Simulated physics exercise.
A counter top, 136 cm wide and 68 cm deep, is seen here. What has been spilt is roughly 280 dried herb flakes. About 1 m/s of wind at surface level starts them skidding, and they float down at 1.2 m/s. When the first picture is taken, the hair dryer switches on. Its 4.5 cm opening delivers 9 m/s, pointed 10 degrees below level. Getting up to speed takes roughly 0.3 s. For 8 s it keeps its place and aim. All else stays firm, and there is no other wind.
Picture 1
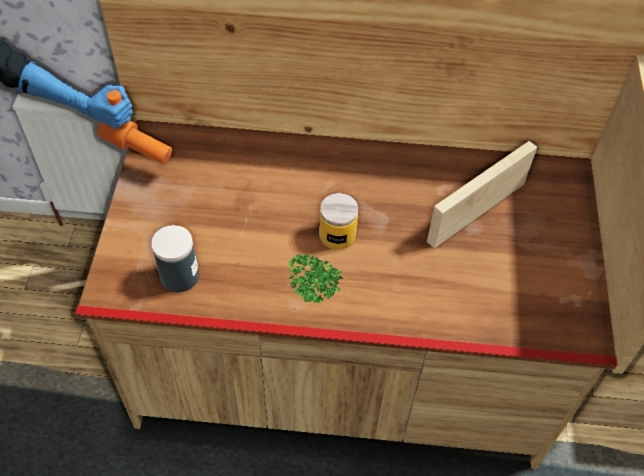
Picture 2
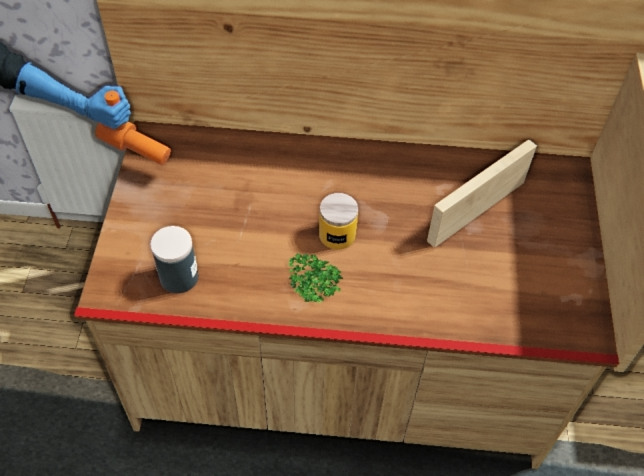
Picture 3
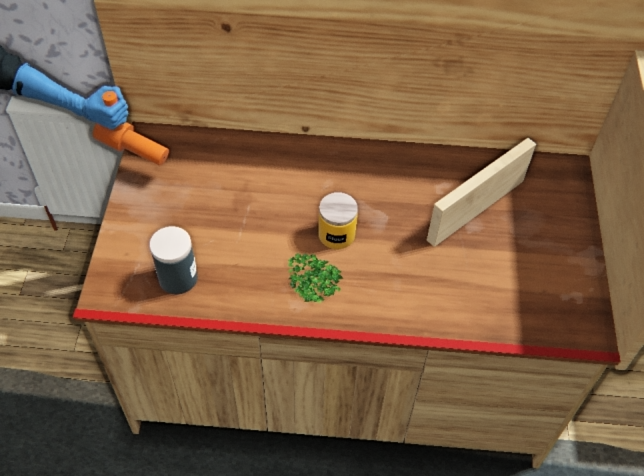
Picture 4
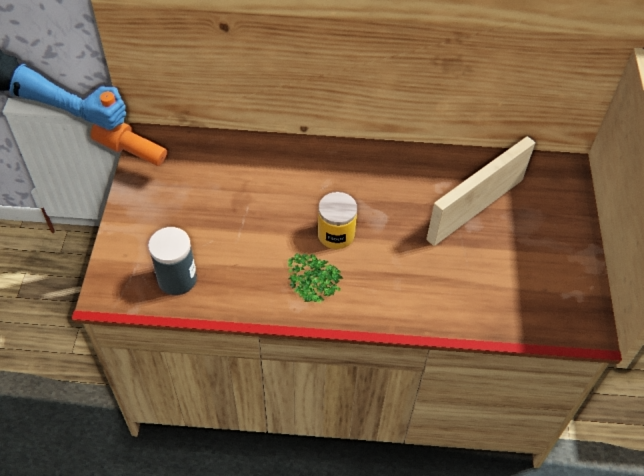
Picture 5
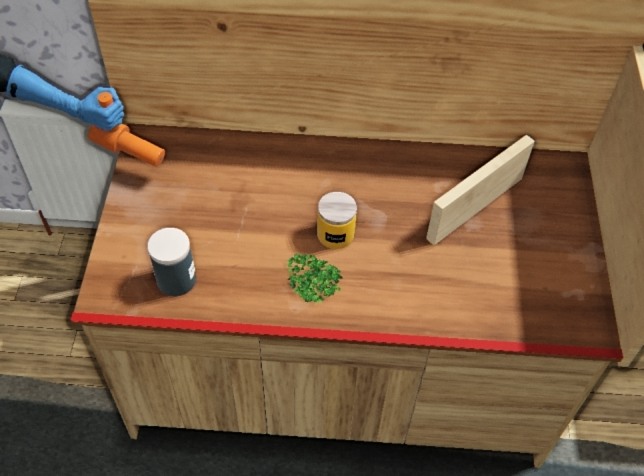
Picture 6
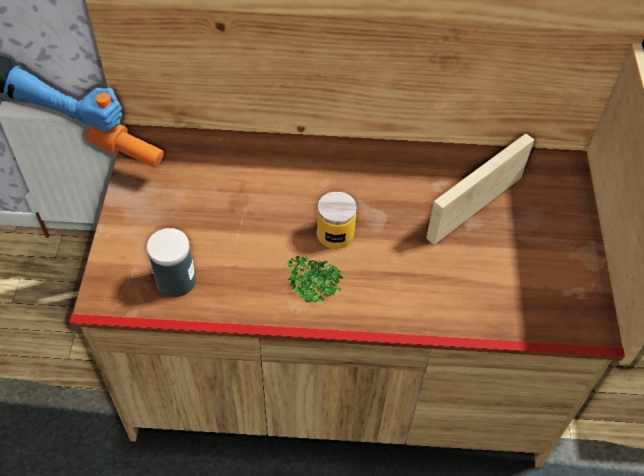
A blue robotic hand held an orange hair dryer over the left side of a wooden counter, pointed toward two jars, green flakes and an upright board, and nothing on the counter visibly moved.
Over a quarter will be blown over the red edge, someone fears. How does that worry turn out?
It comes true.
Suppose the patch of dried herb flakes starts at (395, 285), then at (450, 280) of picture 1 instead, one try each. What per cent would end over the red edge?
60 %, 1 %.
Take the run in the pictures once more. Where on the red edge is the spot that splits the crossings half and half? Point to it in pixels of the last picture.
I'd put my finger close to (353, 340).
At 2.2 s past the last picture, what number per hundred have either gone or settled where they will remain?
My guess would be around 100 %.
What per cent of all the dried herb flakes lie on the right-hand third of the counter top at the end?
0 %.
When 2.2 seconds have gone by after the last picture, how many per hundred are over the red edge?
I'd say somewhere near 100 %.
Then, 1.2 s after the last picture, 99 % are over the red edge; 98 % have settled or left.
Then, 2.2 s after the last picture, 100 % are over the red edge; 100 % have settled or left.
Then, 4.1 s after the last picture, 100 % are over the red edge; 100 % have settled or left.
Then, 7.7 s after the last picture, at the end, 100 % are over the red edge.
